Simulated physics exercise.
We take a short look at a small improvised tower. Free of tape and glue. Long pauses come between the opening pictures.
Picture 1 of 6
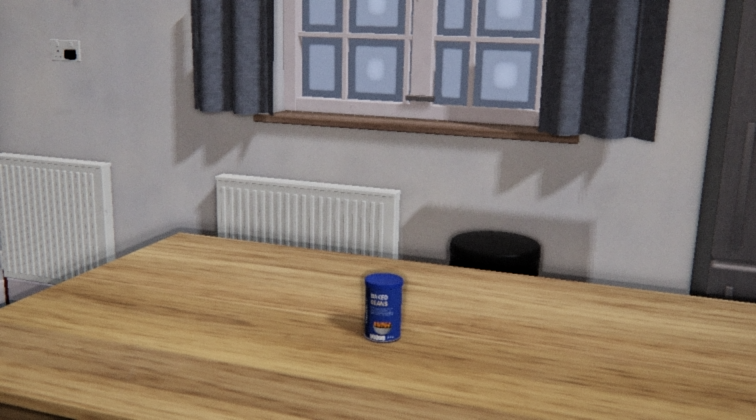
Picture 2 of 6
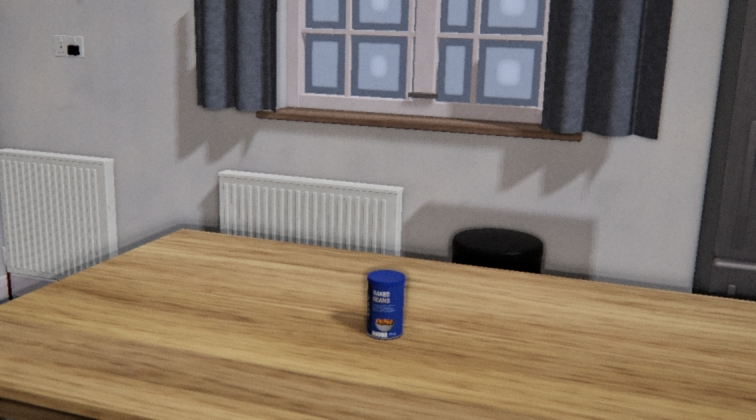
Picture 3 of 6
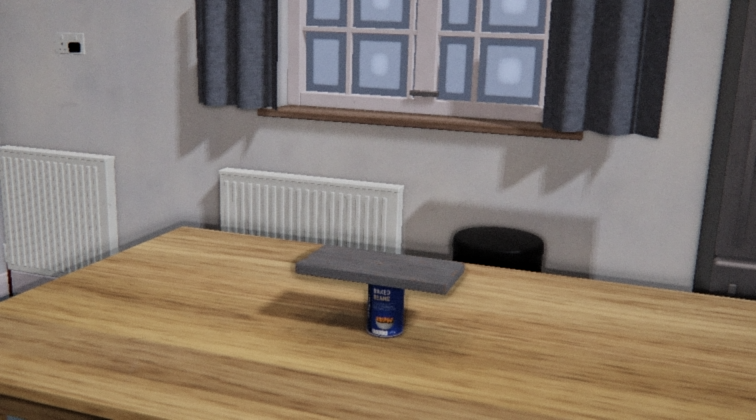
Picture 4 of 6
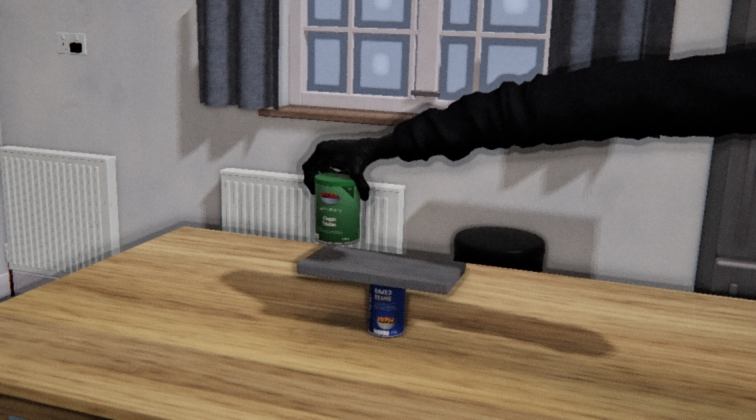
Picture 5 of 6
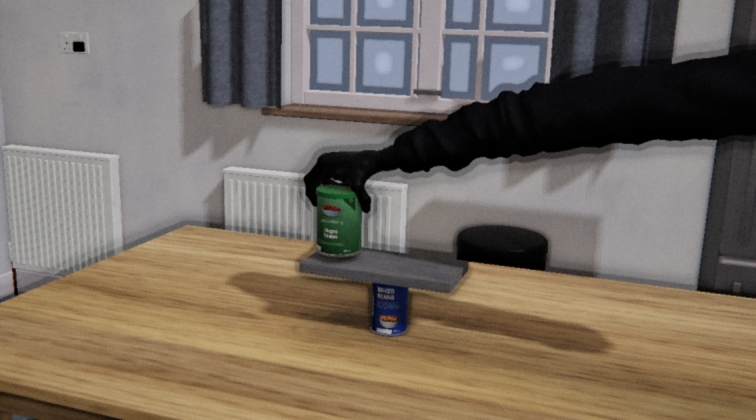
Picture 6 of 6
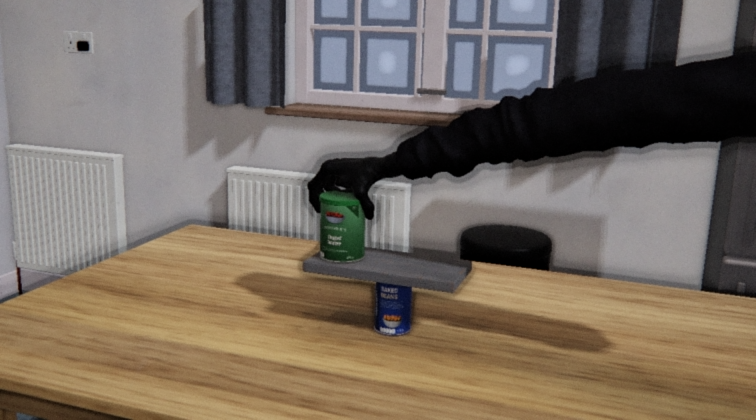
Black-gloved hand lowering a green tin onto the left side of a grey board resting on a blue tin.
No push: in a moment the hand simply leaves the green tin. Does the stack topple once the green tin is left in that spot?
Yes, it topples.
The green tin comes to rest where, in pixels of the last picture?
The object finishes somewhere near (270, 292).
Then, 0.50 s later than the last frame, green tin now fallen; grey board tilted by 56°.
Then, 0.70 s later than the last frame, grey board tilted by 56°.
When it is over, fallen, green tin; lying over in the stack, grey board; blue tin as before. End places, in pixels of the last picture, green tin near (270, 292). The stack loses its balance.
